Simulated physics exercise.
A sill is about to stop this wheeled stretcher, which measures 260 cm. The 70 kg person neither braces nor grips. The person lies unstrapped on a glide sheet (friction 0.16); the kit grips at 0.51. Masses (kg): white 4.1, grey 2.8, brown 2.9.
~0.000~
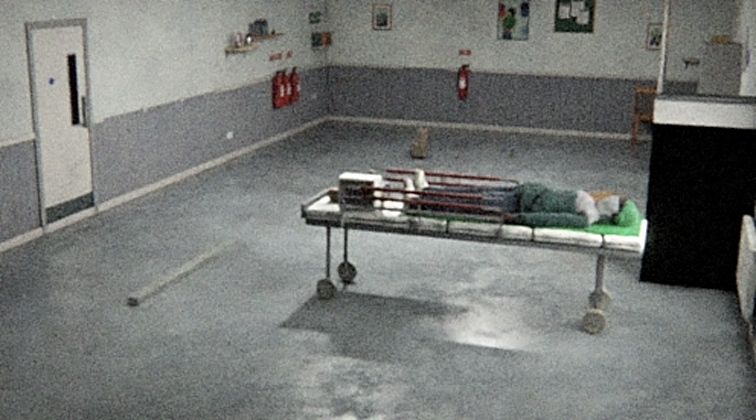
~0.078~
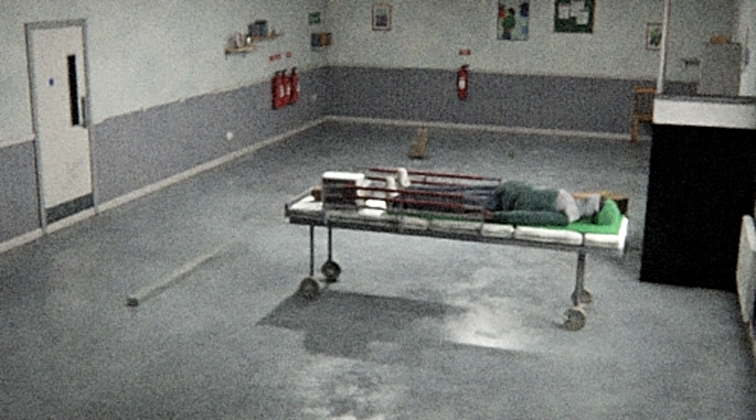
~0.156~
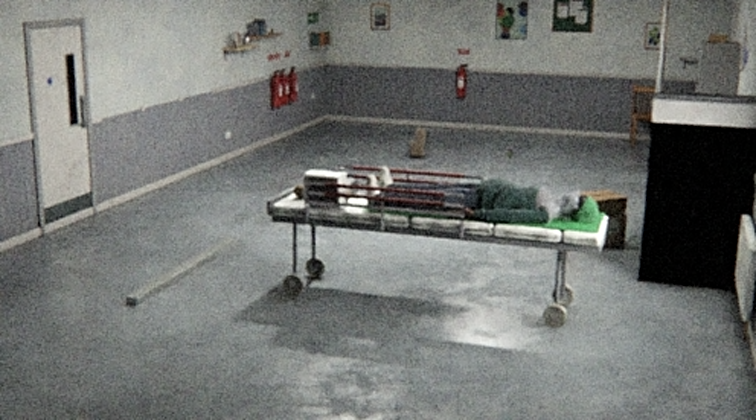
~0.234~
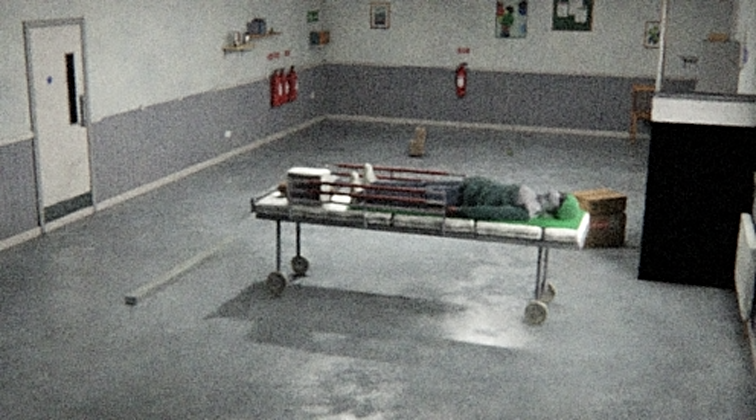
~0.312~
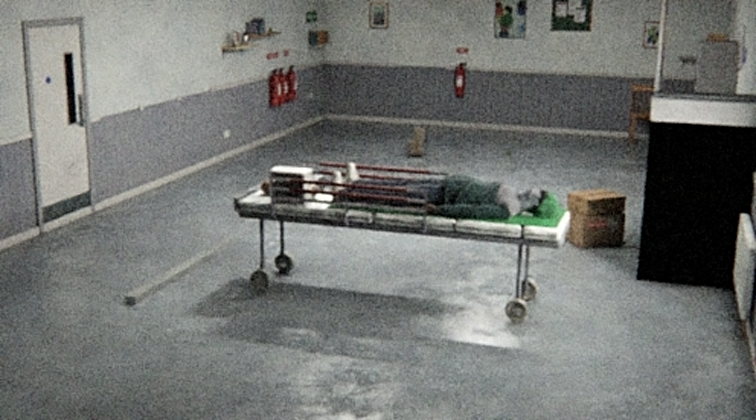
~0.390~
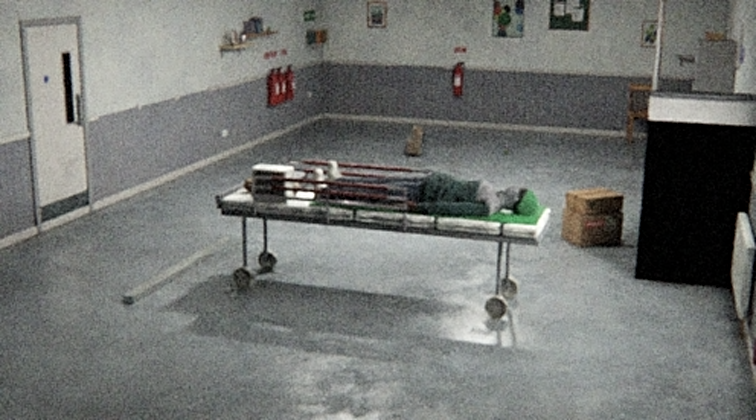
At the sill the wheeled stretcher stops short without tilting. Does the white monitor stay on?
Here the white monitor stays on.
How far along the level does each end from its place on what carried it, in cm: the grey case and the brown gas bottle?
Grey case 35, brown gas bottle 10.
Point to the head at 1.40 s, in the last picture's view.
At about (385, 191).
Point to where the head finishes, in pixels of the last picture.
Around (385, 191).
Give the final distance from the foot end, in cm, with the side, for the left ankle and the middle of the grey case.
Left ankle 40 short, grey case 10 short.
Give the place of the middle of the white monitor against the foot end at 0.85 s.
About 25 cm short of it.
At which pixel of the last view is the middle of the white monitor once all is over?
Near (182, 175).
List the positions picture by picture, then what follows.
In the first picture, white monitor (360, 192), left ankle (415, 204); 126 cm still to roll.
In the second picture, white monitor (343, 191), left ankle (397, 203); 112 cm still to roll.
In the third picture, white monitor (325, 189), left ankle (379, 200); 98 cm still to roll.
In the fourth picture, white monitor (308, 187), left ankle (362, 198); 84 cm still to roll.
In the fifth picture, white monitor (291, 185), left ankle (344, 196); 70 cm still to roll.
In the sixth picture, white monitor (273, 183), left ankle (325, 194); 56 cm still to roll.
It happens at 0.70 s.
After 0.85 s the white monitor is 24 cm short of the foot end, tilted 0°, near (188, 176) in the last picture's view.
After 1.10 s the white monitor is 18 cm short of the foot end, tilted 5°, near (181, 174) in the last picture's view.
After 1.40 s the white monitor is 19 cm short of the foot end, tilted 0°, near (182, 175) in the last picture's view.
Final state at 1.6 s, white monitor stays on; grey case stays on; brown gas bottle stays on; left ankle stops short of the foot end.
